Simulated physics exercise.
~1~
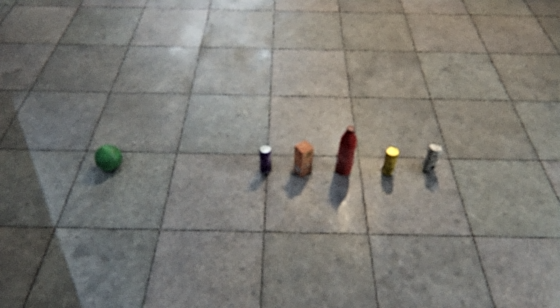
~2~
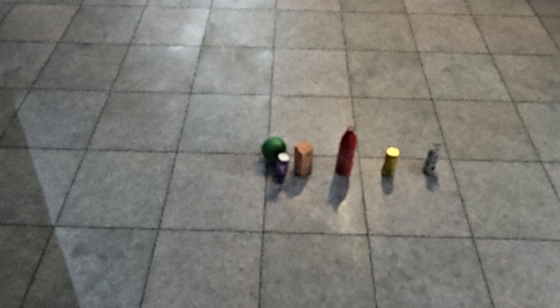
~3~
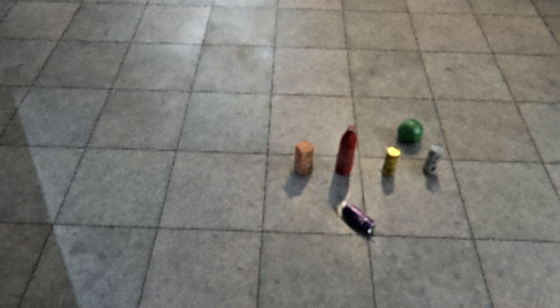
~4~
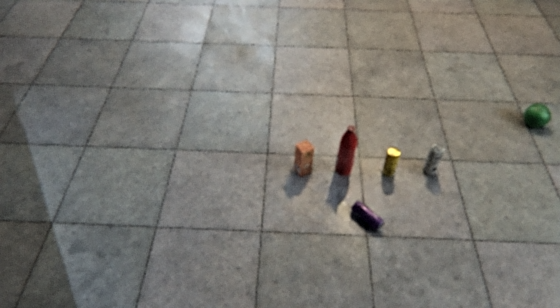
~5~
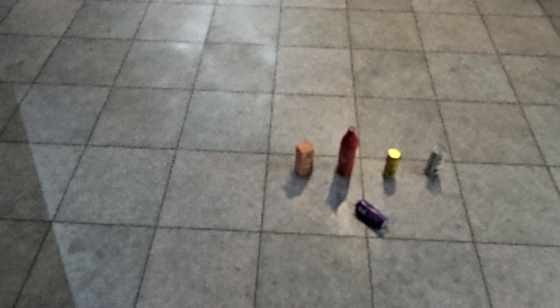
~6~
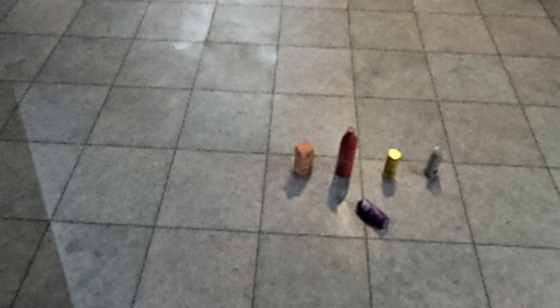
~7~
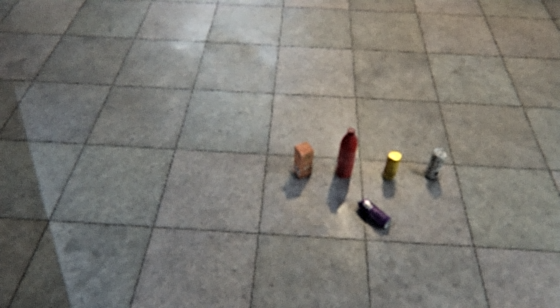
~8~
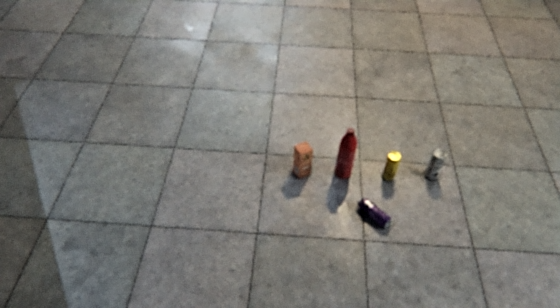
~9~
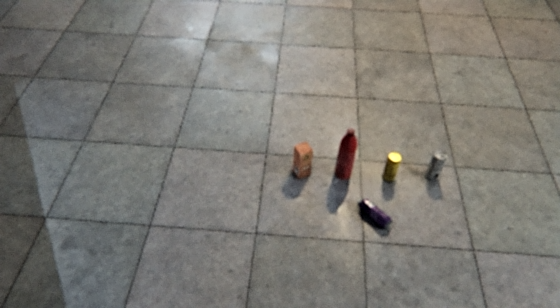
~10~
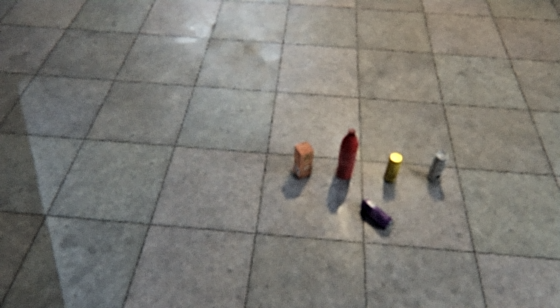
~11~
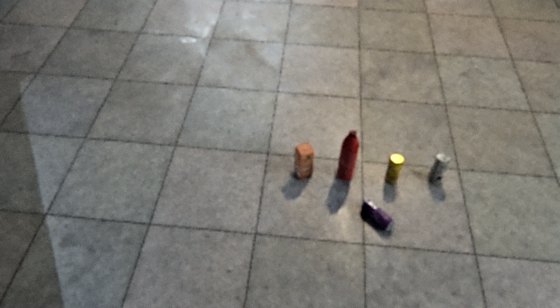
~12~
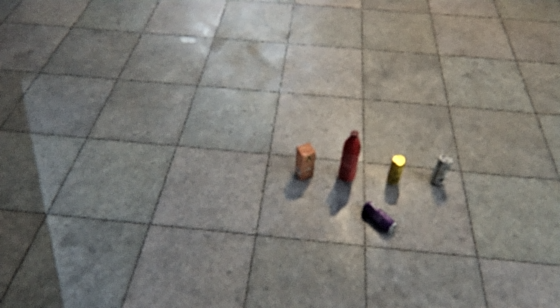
A green ball rolls in from the left across a tiled floor, knocks over the purple can at the near end of a row, and rolls on out of view to the right. The purple can ends lying in front, while the orange carton, red bottle, yellow can and white can stay standing.
